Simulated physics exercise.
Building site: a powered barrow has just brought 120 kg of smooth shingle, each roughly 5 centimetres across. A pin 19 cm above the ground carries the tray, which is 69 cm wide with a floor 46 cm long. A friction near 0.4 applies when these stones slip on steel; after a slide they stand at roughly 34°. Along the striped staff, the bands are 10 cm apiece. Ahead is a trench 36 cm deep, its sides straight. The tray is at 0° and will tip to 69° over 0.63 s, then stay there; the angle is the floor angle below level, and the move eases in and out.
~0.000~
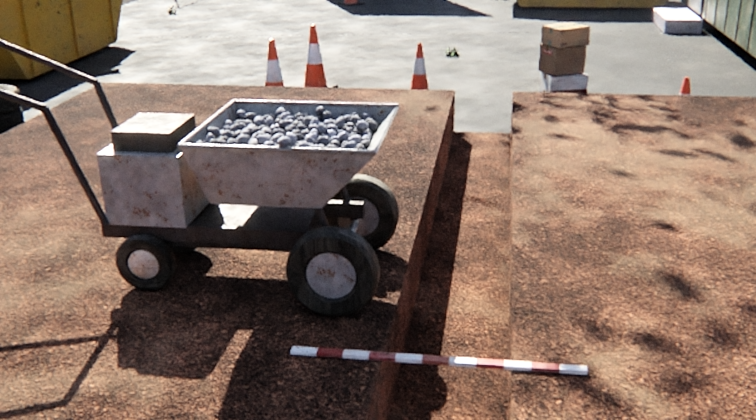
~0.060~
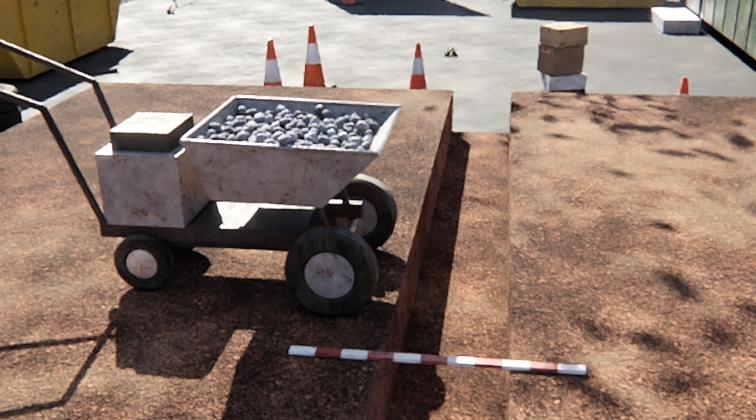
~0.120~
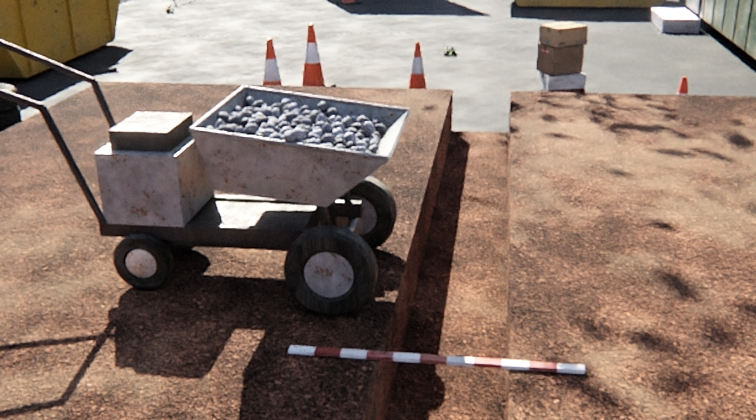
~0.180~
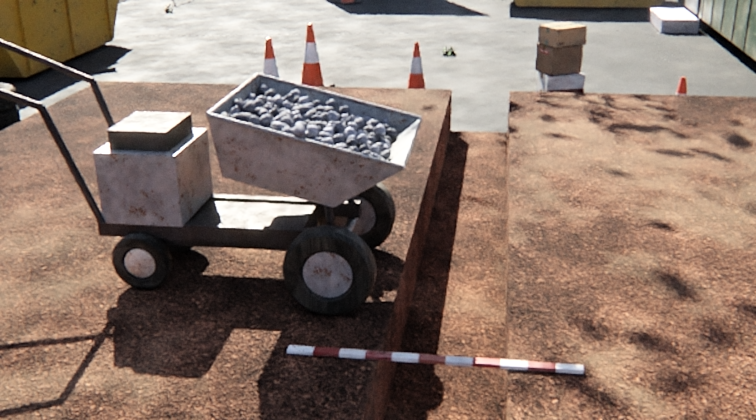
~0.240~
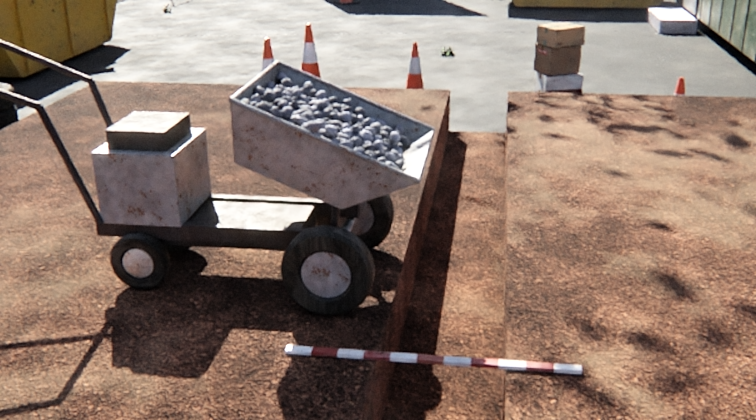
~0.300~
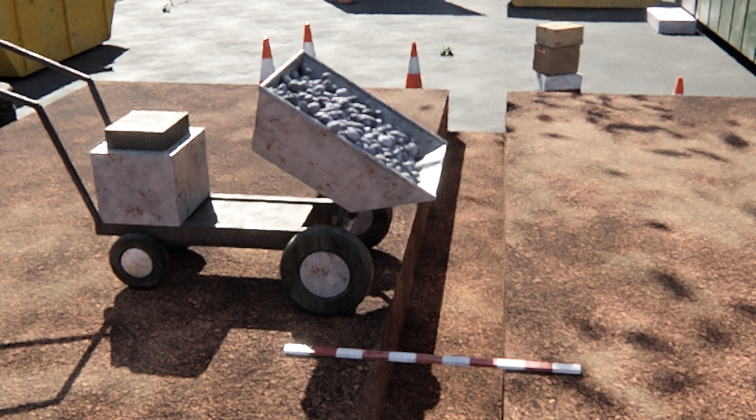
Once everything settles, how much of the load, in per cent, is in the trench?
Once it settles, about 28 per cent of the load is there.
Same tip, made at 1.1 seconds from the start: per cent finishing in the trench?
In that case, around 40%.
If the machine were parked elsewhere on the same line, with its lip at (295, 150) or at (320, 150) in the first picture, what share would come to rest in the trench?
About 95 per cent from the first spot, about 80 from the second.
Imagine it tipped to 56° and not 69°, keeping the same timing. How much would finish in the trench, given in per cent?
Then about 40 per cent.
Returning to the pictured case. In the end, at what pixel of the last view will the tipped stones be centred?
Near (557, 286).
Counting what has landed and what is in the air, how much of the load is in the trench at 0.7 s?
Close to 15 per cent has got there by then.
After 0.5 s the floor is at 58°; 100 % in the tray; the foremost stones are at (456, 217).
After 0.7 s the floor is at 69°; 59 % in the tray, 13 % in the trench, 28 % past the trench; the foremost stones are at (561, 289).
After 1.1 s the floor is at 69°; 9 % in the tray, 19 % in the trench, 72 % past the trench; the foremost stones are past the picture's edge.
After 3.0 s the floor is at 69°; 0 % in the tray, 28 % in the trench, 72 % past the trench; the foremost stones are past the picture's edge.
